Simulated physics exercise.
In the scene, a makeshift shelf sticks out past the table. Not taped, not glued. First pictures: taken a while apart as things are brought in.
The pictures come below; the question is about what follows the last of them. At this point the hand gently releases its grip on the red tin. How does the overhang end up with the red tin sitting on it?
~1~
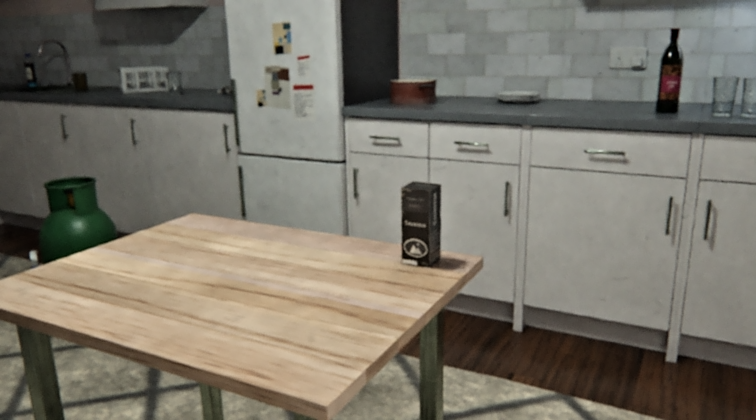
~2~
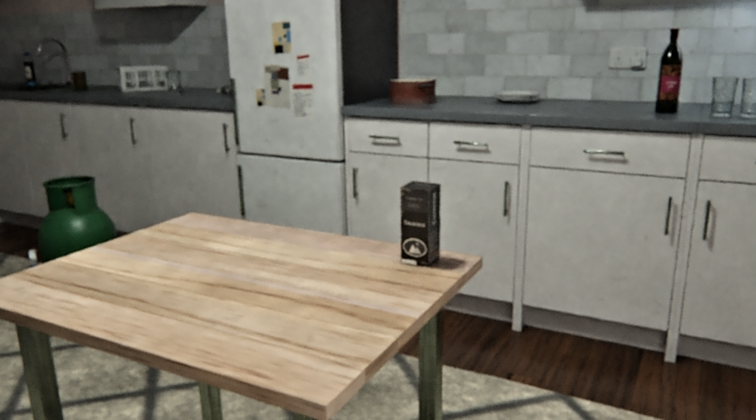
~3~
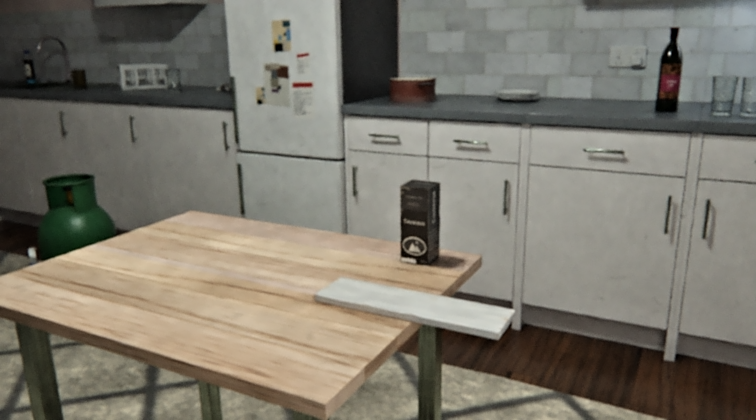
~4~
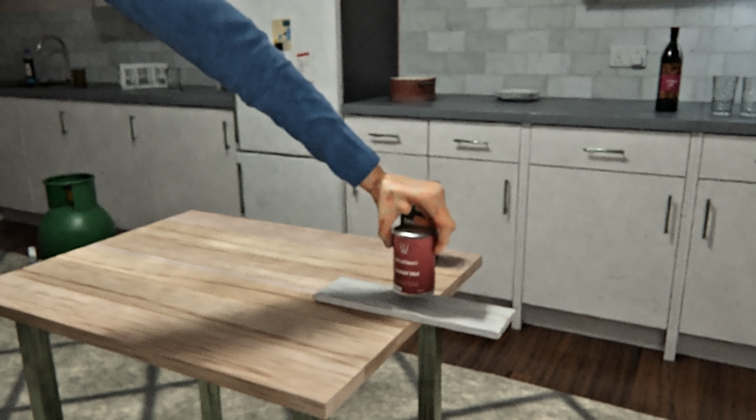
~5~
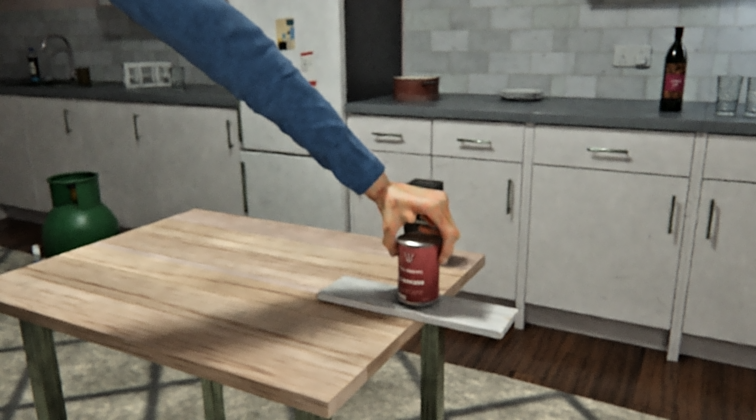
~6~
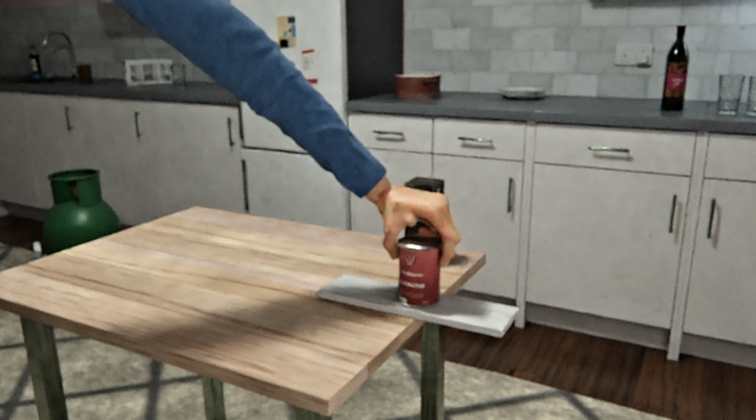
The board stays on the table.
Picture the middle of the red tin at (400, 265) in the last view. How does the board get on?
It stays put.
Then, 0.40 s on from there, no change.
Then, 0.80 s on from there, red tin resting near (419, 271).
In the end, all 3 unmoved. At the end, from the last picture's camera, red tin near (419, 271). The board stays on the table.
